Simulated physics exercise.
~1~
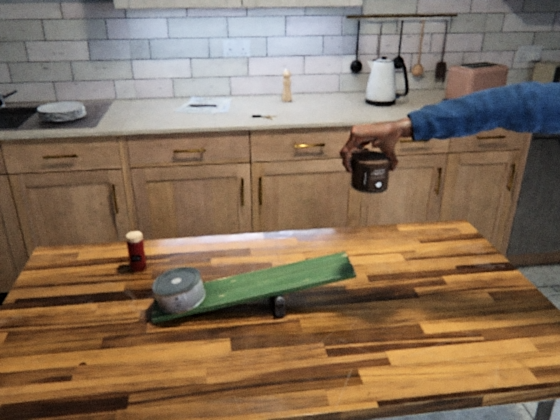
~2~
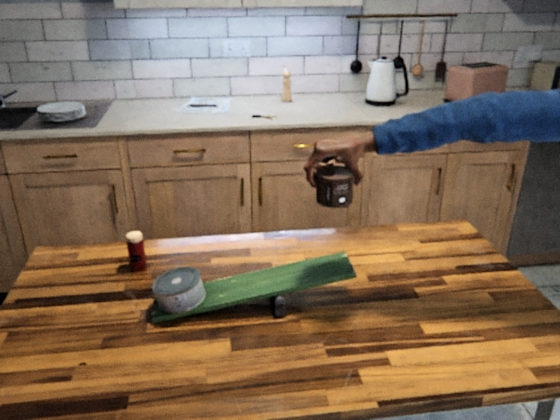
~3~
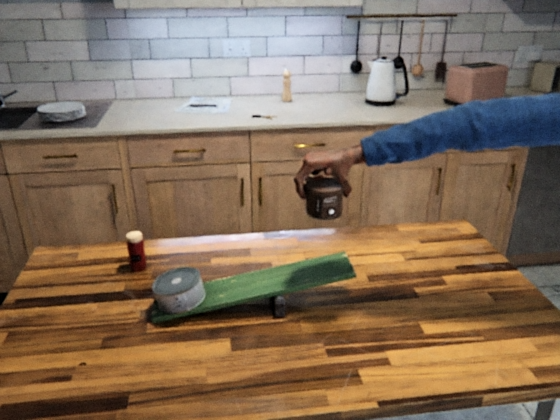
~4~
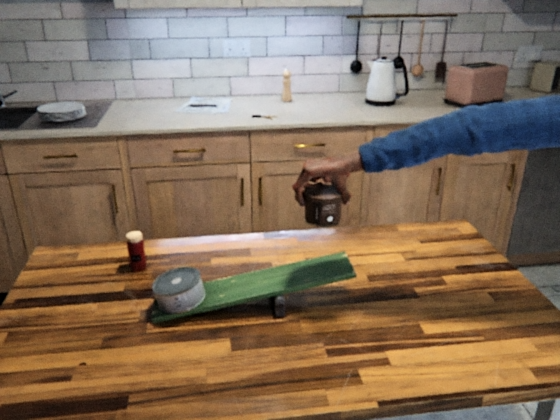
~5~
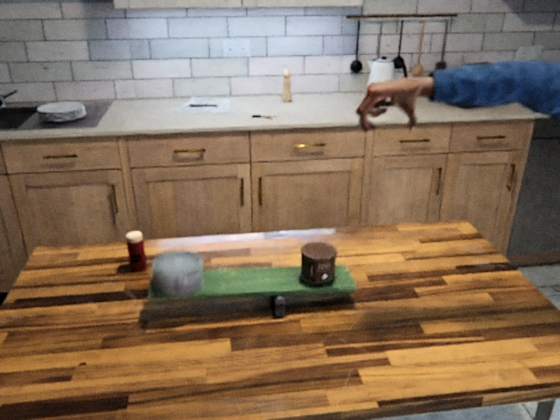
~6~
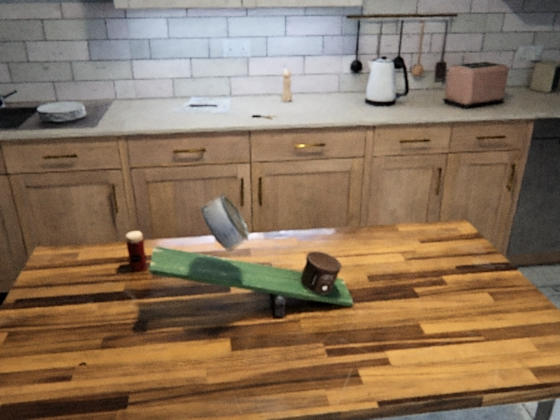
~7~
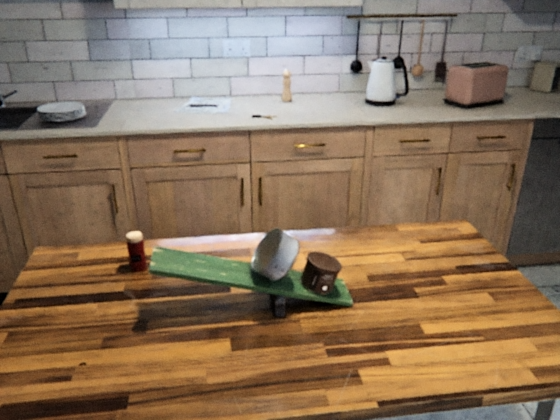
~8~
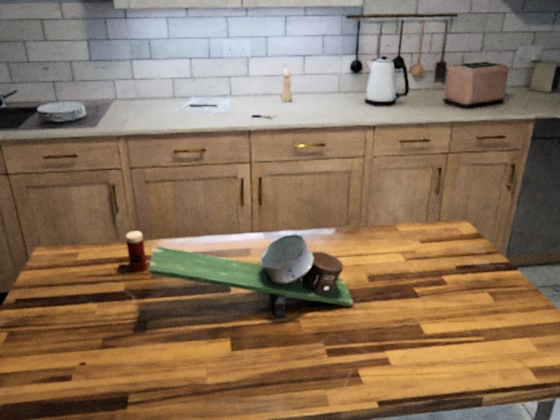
Brown tub dropped by a hand onto a green plank's raised right end, tipping it and tossing the white tub against it.
